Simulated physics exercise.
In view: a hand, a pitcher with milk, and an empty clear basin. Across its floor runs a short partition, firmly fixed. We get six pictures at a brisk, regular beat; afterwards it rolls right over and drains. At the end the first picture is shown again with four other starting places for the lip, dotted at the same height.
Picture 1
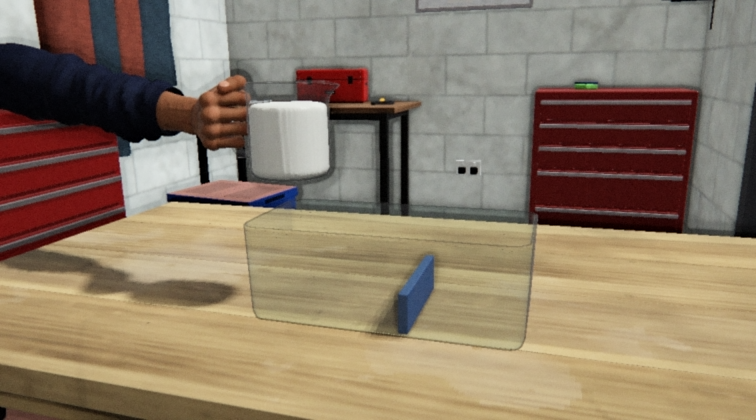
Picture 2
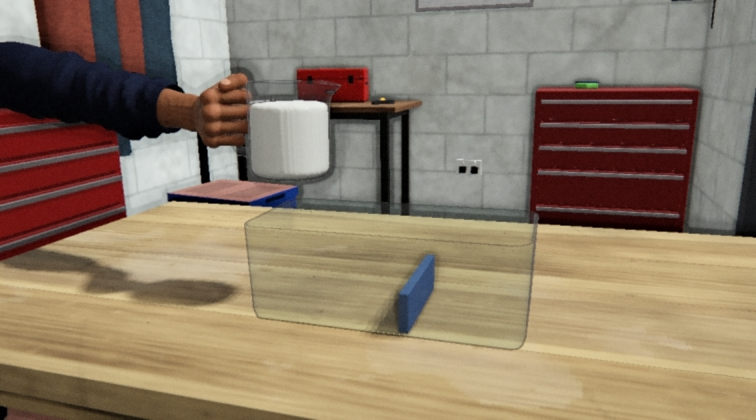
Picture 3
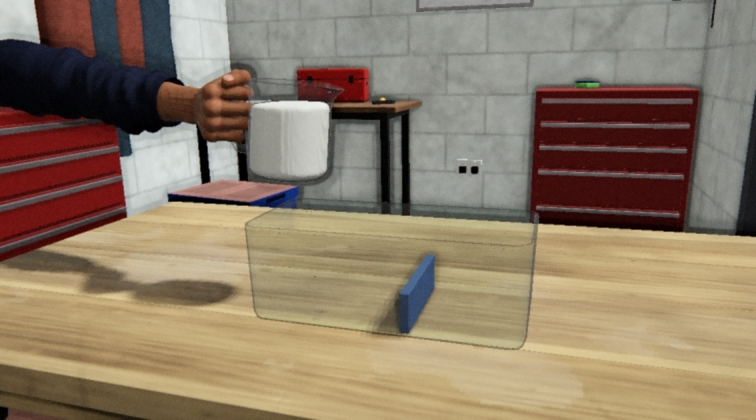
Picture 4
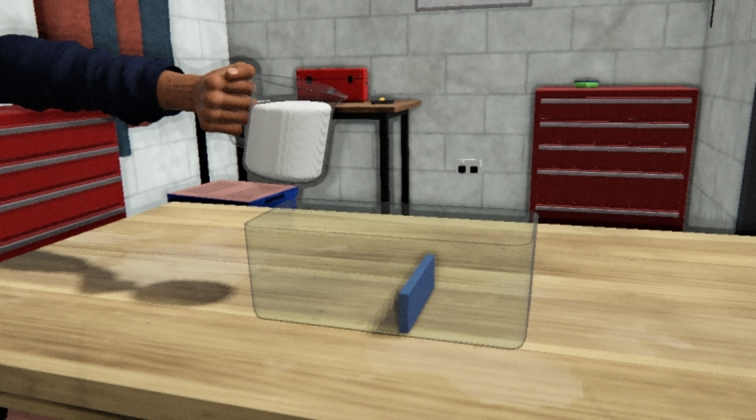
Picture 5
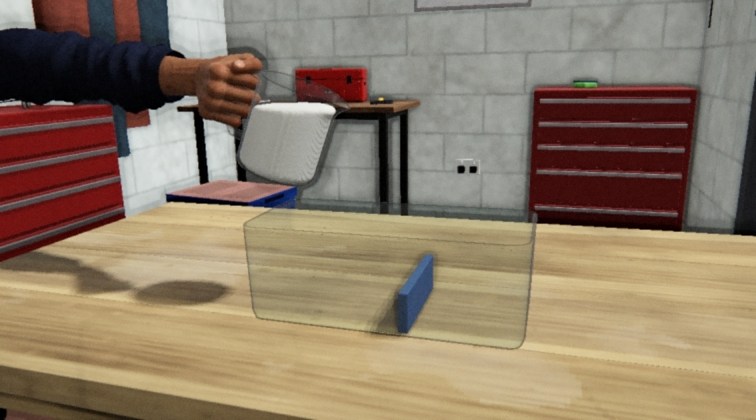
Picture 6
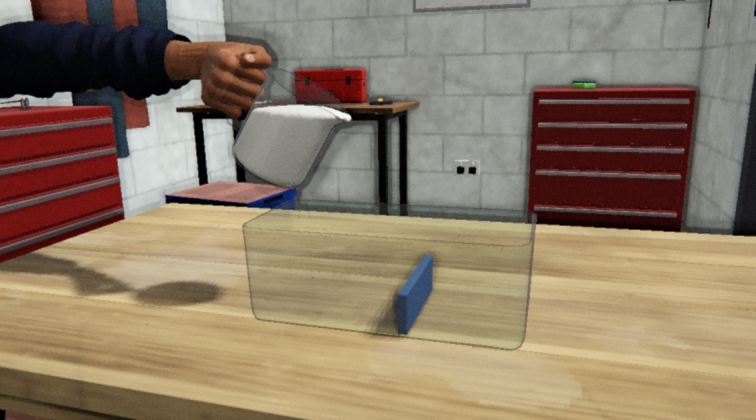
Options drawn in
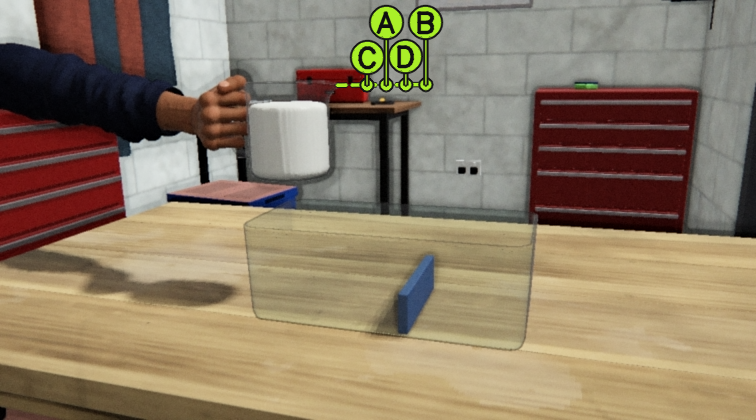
Pitcher of milk held upright by a hand, then tilting gradually rightward above a clear basin with a short blue partition.
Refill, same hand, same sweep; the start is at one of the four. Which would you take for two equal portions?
Spot C.
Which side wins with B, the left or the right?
The right one.
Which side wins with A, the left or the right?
More ends on the right.
On the marked copy, A at (386, 84); B at (425, 84); C at (367, 85); D at (405, 84).
For spot A, about 28 % ends left of the wall and 72 % right of it.
For spot B, about 5 % ends left of the wall and 93 % right of it.
For spot C, about 54 % ends left of the wall and 45 % right of it.
For spot D, about 8 % ends left of the wall and 91 % right of it.
